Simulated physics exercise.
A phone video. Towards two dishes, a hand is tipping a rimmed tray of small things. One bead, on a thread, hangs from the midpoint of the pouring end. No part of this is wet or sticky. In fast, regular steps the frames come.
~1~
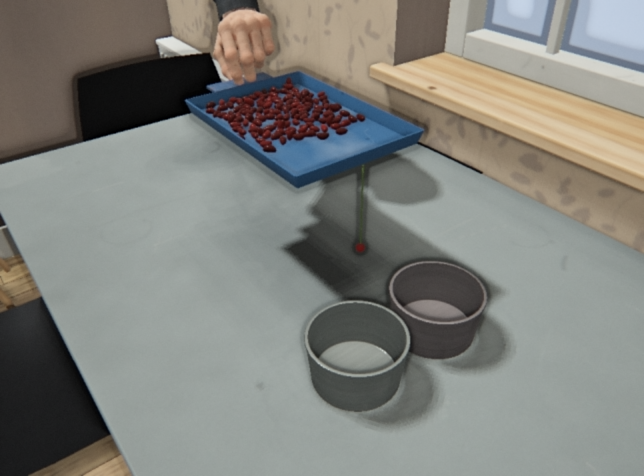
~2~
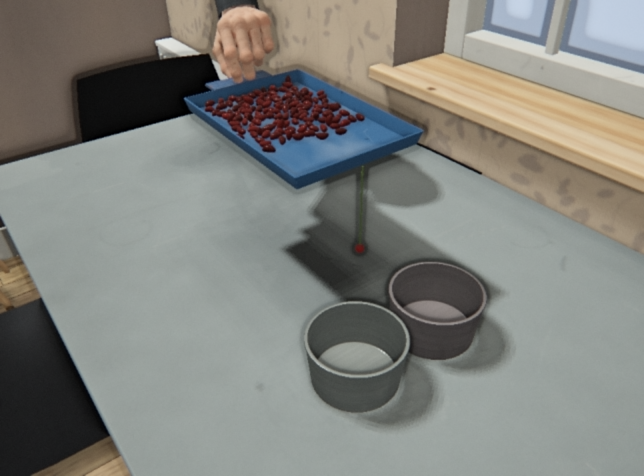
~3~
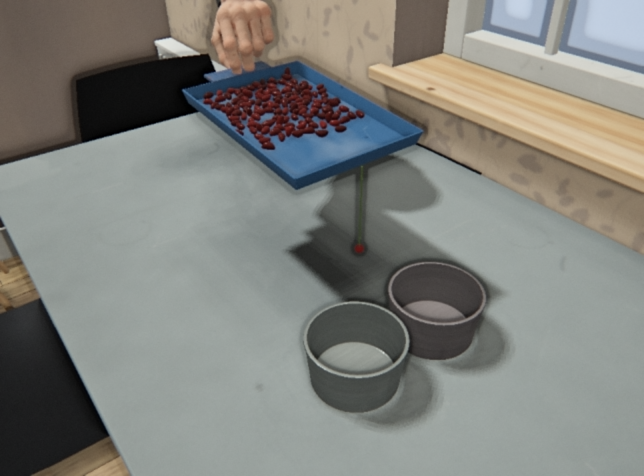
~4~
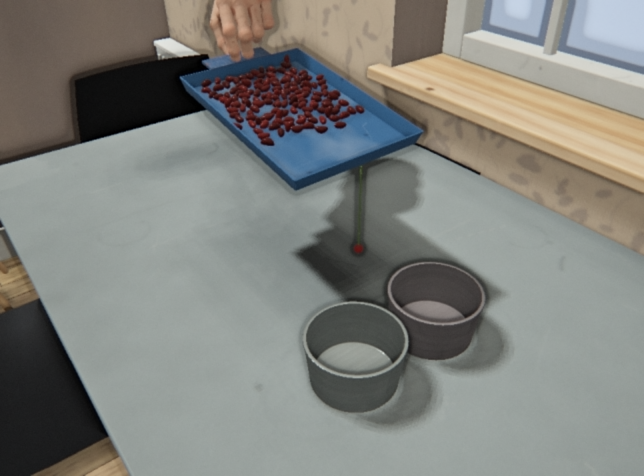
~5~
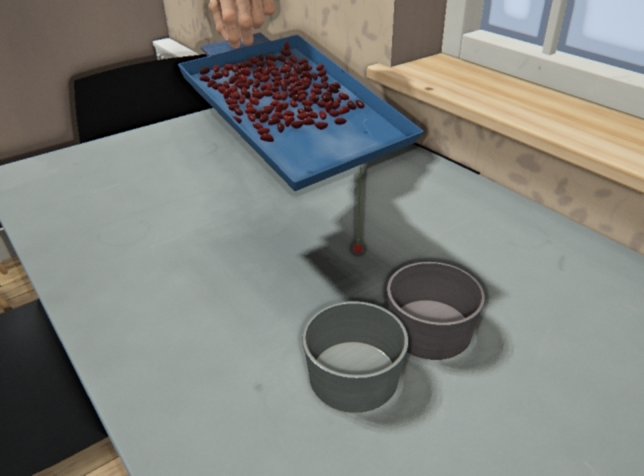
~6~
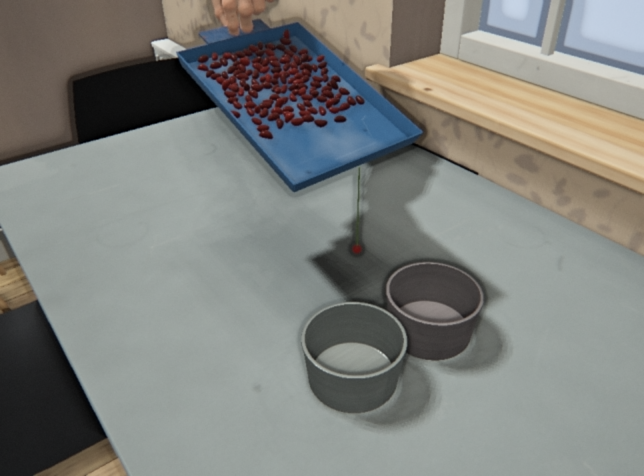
On a grey table by a window, a hand gradually tilting a blue tray of red beans near two empty round dishes.
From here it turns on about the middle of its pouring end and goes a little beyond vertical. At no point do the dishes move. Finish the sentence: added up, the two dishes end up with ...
... under half of it.
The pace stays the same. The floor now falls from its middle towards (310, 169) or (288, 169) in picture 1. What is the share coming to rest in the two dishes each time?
Roughly 10 percent first and 10 percent second.
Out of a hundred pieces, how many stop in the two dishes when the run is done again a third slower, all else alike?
I'd put it near 40 per cent.
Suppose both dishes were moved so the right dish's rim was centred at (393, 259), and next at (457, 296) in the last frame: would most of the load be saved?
First place: Beyond half; second place: Short of half.
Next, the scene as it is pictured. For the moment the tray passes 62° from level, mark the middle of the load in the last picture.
Mark it at roughly (342, 157) in the final frame.
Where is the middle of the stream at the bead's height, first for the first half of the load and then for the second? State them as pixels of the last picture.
Starting near (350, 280), moving on to near (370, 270).
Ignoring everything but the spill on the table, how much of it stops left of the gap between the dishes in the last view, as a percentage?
Reading: Around 90 %.
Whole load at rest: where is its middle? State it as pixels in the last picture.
Around (363, 326).
Just after the last frame, tray tipped steeply; the larger part on the tray; just a few in the left dish; about a tenth in the air.
A moment on, tray tipped past a quarter turn; roughly a quarter on the tray; about a tenth in the left dish; about a tenth in the right dish; roughly a quarter outside both; roughly a quarter in the air.
Further on, tray tipped past a quarter turn; roughly a quarter in the left dish; roughly a quarter in the right dish; roughly two thirds outside both.
When it is over, tray tipped past a quarter turn; roughly a quarter in the left dish; roughly a quarter in the right dish; roughly two thirds outside both.
